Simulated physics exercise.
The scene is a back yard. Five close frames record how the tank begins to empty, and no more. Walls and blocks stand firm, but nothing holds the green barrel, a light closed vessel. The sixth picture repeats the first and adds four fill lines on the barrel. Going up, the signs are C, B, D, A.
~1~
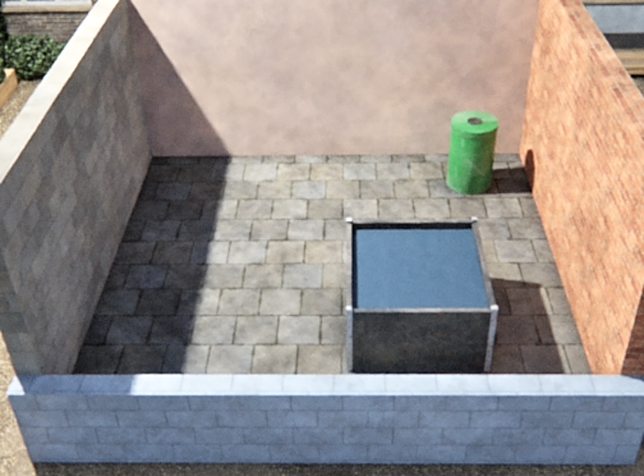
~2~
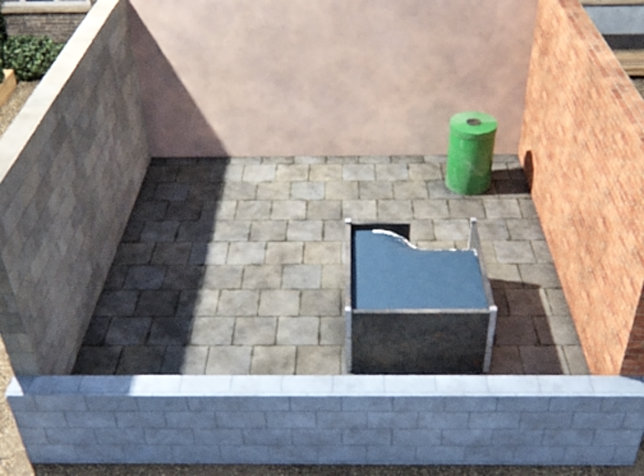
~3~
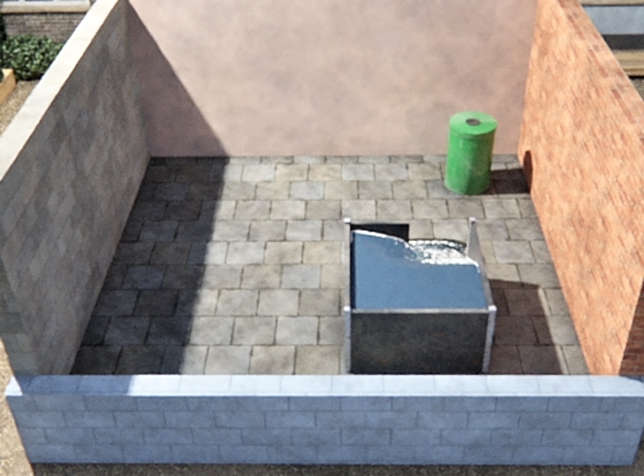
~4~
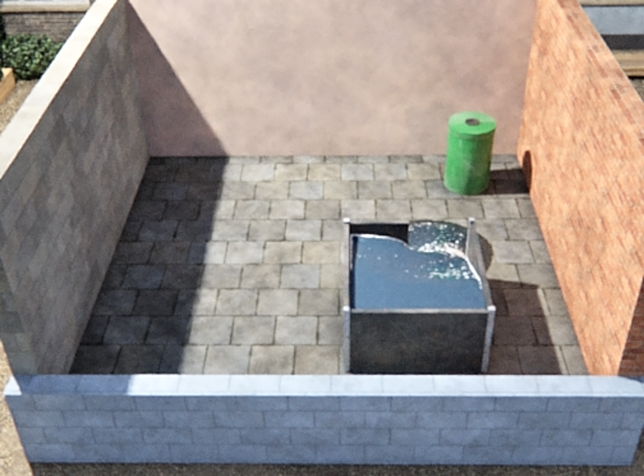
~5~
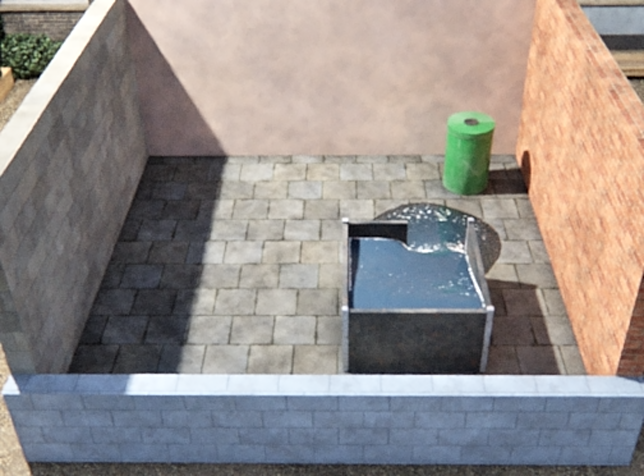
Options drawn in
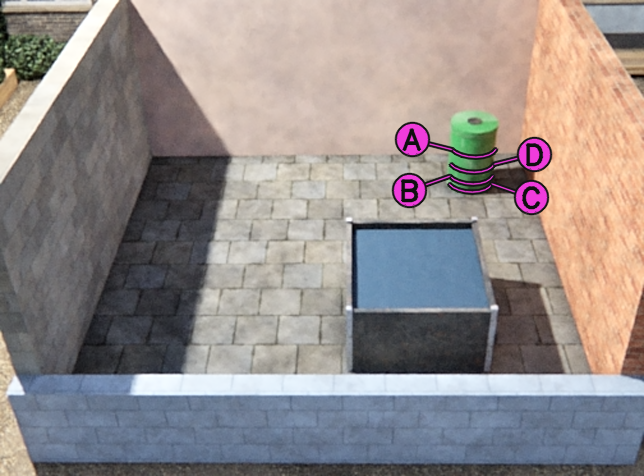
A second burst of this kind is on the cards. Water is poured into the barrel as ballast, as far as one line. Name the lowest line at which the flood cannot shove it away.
That is mark D.
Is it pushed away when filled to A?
No, that is safe.
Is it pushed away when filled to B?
Yes.
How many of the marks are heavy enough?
Two.
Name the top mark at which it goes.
That would be B.
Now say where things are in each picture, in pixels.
The first frame shows lid of the green barrel at (475, 121); tank full, its middle at (416, 269).
In the second frame, water covers 1 % of the ground, mostly out of sight from here.
In the third frame, water covers 3 % of the ground, mostly out of sight from here.
In the fourth frame, 5 % of the ground under water, its edge towards the barrel at (484, 246).
The fifth frame shows lid of the green barrel at (471, 122); 8 % of the ground under water, its edge towards the barrel at (433, 206).
In magenta, A at (475, 157); B at (473, 184); C at (472, 192); D at (474, 172); from the bottom up C, B, D, A.
For mark A, it does not move.
For mark B, it is pushed about half its own width away.
For mark C, it is pushed about 4 times its own width away.
For mark D, it does not move.
